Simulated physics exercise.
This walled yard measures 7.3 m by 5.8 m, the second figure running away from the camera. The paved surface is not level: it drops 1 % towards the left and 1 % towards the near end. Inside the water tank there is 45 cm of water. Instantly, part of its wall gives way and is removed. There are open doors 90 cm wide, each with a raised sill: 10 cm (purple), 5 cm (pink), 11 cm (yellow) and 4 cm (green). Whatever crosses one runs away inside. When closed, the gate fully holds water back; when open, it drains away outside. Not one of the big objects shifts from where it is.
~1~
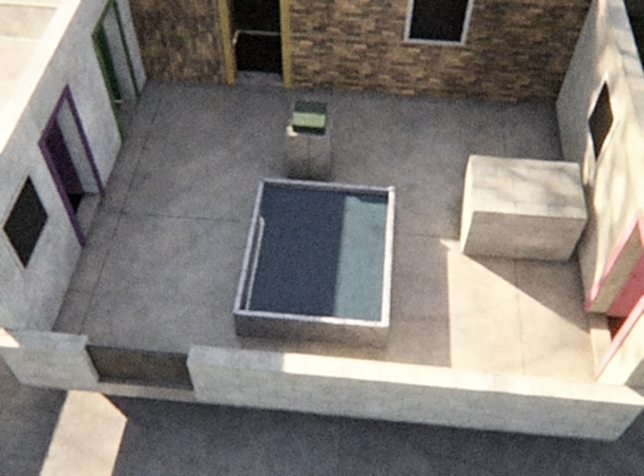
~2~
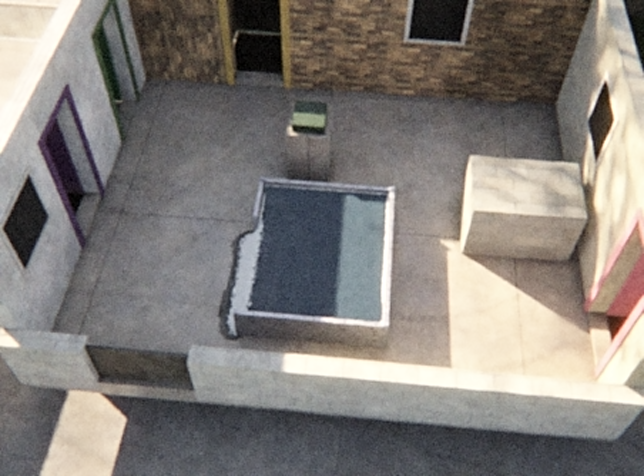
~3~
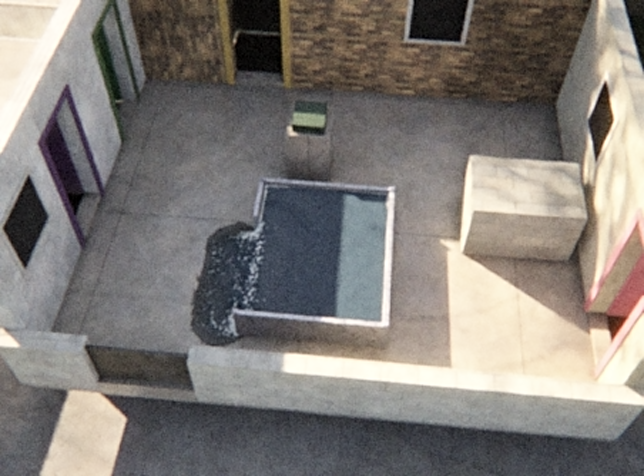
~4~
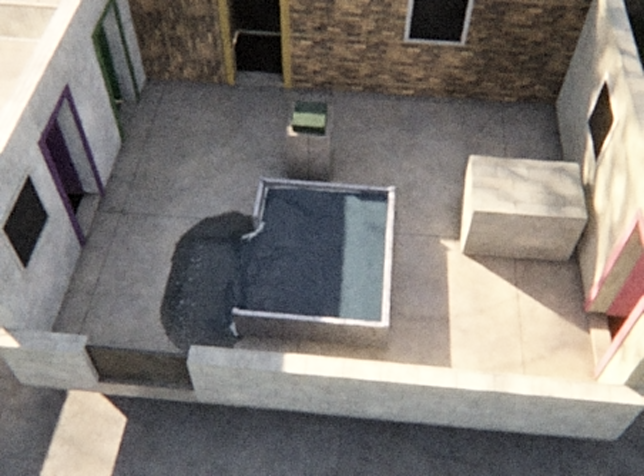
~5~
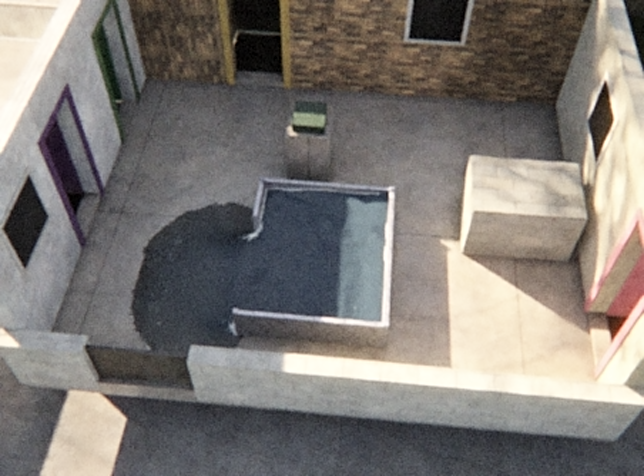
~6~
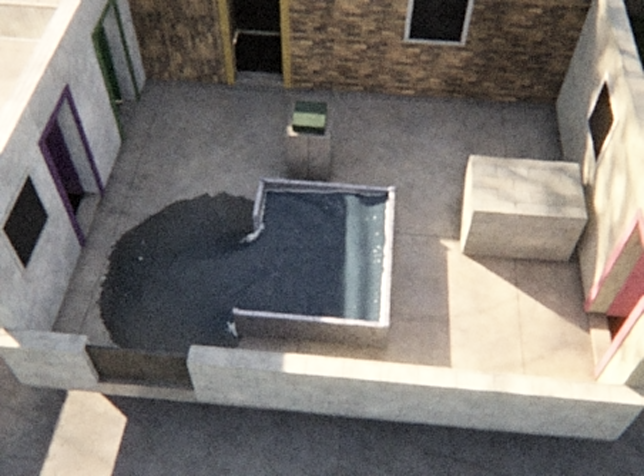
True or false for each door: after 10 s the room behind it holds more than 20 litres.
Purple door: True; pink door: False; yellow door: False; green door: True.
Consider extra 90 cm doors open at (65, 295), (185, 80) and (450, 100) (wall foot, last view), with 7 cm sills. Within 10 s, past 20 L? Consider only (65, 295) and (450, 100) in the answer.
In the order given, higher then lower.
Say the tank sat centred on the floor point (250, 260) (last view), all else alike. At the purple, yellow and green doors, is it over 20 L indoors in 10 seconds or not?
Measured against that limit, purple comes out beyond it, yellow short of it and green beyond it.
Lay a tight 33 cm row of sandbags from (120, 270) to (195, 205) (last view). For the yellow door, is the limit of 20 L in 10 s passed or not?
Against that limit: Yellow under.
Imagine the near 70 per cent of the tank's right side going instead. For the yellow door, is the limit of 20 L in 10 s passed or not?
Relative to that limit, yellow ends up on the low side.
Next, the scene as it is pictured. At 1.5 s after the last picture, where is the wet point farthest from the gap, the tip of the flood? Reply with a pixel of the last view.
(129, 125).
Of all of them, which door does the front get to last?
Result: Pink door.
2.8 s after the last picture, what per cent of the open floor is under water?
Roughly 30 % of the floor.
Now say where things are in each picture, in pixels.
The water tank at (319, 250) is whole and still, 45 cm deep, in the first frame.
Water pours out at (250, 277) and has run 0.9 m, to (248, 235); typically 5 cm deep outside, 45 cm at the water tank's back, in the second frame.
The front is at (209, 338), 1.0 m from the gap at (250, 278); 1.1 m2 of floor is under water; 45 cm left at the back of the water tank, in the third frame.
Water pours out at (250, 278) and has run 1.3 m, to (202, 226); typically 7 cm deep outside, 45 cm at the water tank's back, in the fourth frame.
Water pours out at (250, 278) and has run 1.6 m, to (159, 238); typically 6 cm deep outside, 44 cm at the water tank's back, in the fifth frame.
Water pours out at (250, 278) and has run 2.1 m, to (119, 251); typically 5 cm deep outside, 40 cm at the water tank's back, in the sixth frame.
Then, 0.7 s after the last picture water covers 20 % of the floor and is deepest (30 cm) near (67, 292); purple door 18 cm at the sill, 2 L in, pink door not reached, yellow door not reached, green door not reached.
Then, 1.5 s after the last picture water covers 20 % of the floor and is deepest (40 cm) near (41, 360); purple door 21 cm at the sill, 29 L in, pink door not reached, yellow door not reached, green door not reached.
Then, 2.8 s after the last picture water covers 30 % of the floor and is deepest (23 cm) near (41, 360); purple door 18 cm at the sill, 78 L in, pink door not reached, yellow door not reached, green door 5 cm at the sill, 0 L in.
Then, 5.3 s after the last picture water covers 55 % of the floor and is deepest (16 cm) near (41, 360); purple door 11 cm at the sill, 105 L in, pink door not reached, yellow door 9 cm at the sill, 0 L in, green door 9 cm at the sill, 5 L in.
Then, 9.3 s after the last picture water covers 90 % of the floor and is deepest (10 cm) near (41, 360); purple door 7 cm at the sill, 107 L in, pink door 3 cm at the sill, 0 L in, yellow door 5 cm at the sill, 0 L in, green door 8 cm at the sill, 68 L in.
